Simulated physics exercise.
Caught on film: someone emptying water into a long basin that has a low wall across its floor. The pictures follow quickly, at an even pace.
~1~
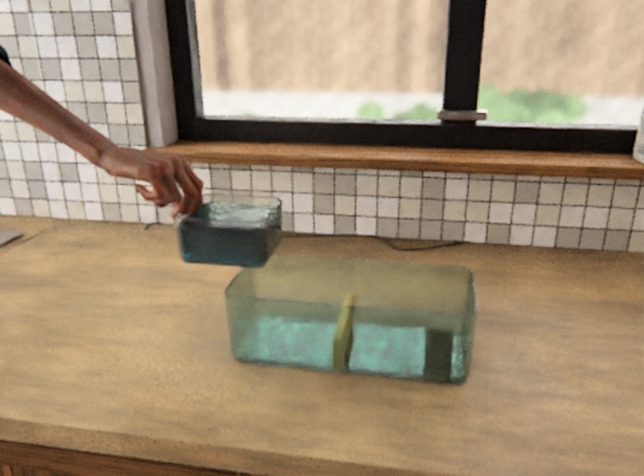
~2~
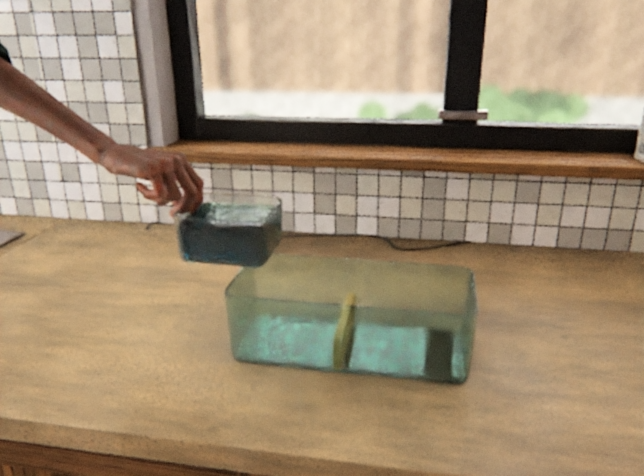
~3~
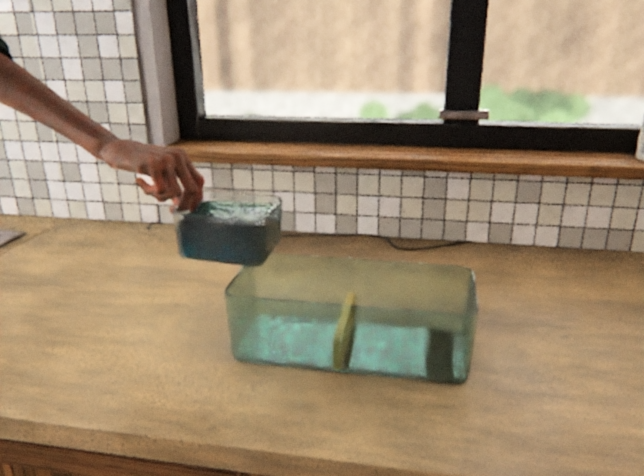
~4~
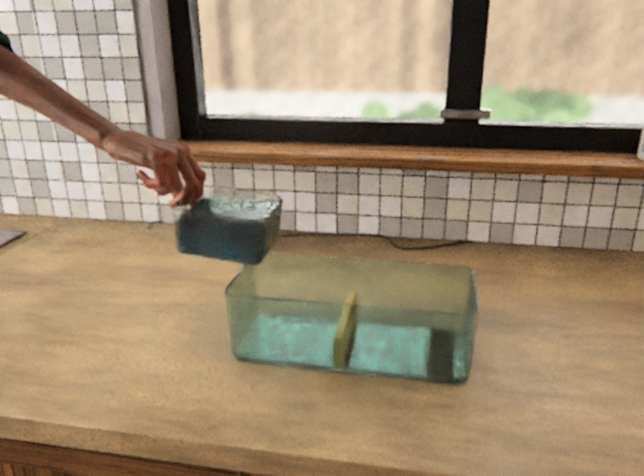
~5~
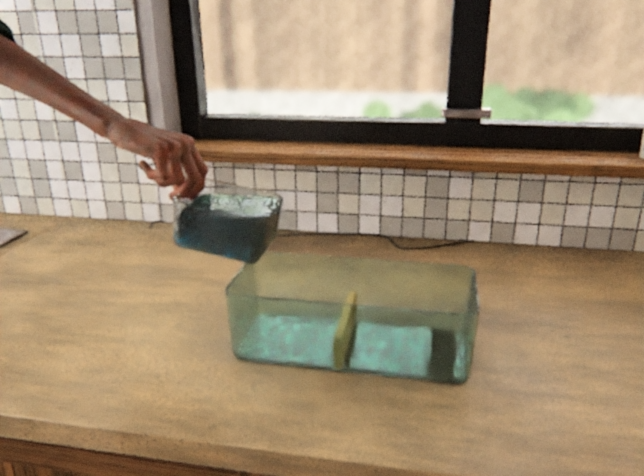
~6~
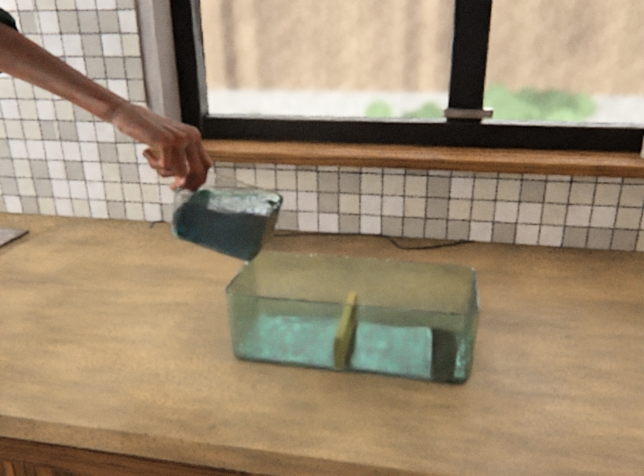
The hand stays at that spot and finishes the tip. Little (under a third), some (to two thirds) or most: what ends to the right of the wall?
The share right of the wall is between a third and two thirds.
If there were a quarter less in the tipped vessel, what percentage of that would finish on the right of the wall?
Roughly 35 in a hundred.
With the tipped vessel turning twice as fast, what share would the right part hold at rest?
Roughly 60 in a hundred.
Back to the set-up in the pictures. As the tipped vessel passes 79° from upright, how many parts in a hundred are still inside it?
Close to 40 per cent.
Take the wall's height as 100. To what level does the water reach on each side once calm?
The left part 30 per cent, the right part 30.
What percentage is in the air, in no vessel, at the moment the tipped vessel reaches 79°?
About 40 per cent.
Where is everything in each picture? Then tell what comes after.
Tilt 0°; pouring edge (274, 211); surface from (191, 212) to (274, 217); the long basin's rim runs from (239, 274) to (474, 291); the wall's top is at (344, 315), in the first picture.
Tilt 1°; pouring edge (274, 211); surface from (191, 211) to (274, 216), in the second picture.
Tilt 3°; pouring edge (274, 210); surface from (191, 210) to (274, 214), in the third picture.
Tilt 6°; pouring edge (274, 210); surface from (190, 207) to (274, 211), in the fourth picture.
Tilt 10°; pouring edge (275, 209); surface from (189, 203) to (274, 208), in the fifth picture.
Tilt 15°; pouring edge (275, 209); surface from (189, 197) to (275, 205), in the sixth picture.
A moment on, the tilt is 79° and 39 per cent is still to pour, 18 is left of the wall and 0 right of it.
Next, the tilt is 116° and 3 per cent is still to pour, 32 is left of the wall and 55 right of it.
Then the tilt is 121° and 0 per cent is still to pour, 43 is left of the wall and 55 right of it.
Later the tilt is 121° and 0 per cent is still to pour, 43 is left of the wall and 55 right of it.
Finally, 43 per cent lies left of the wall, 56 right of it and 2 outside.
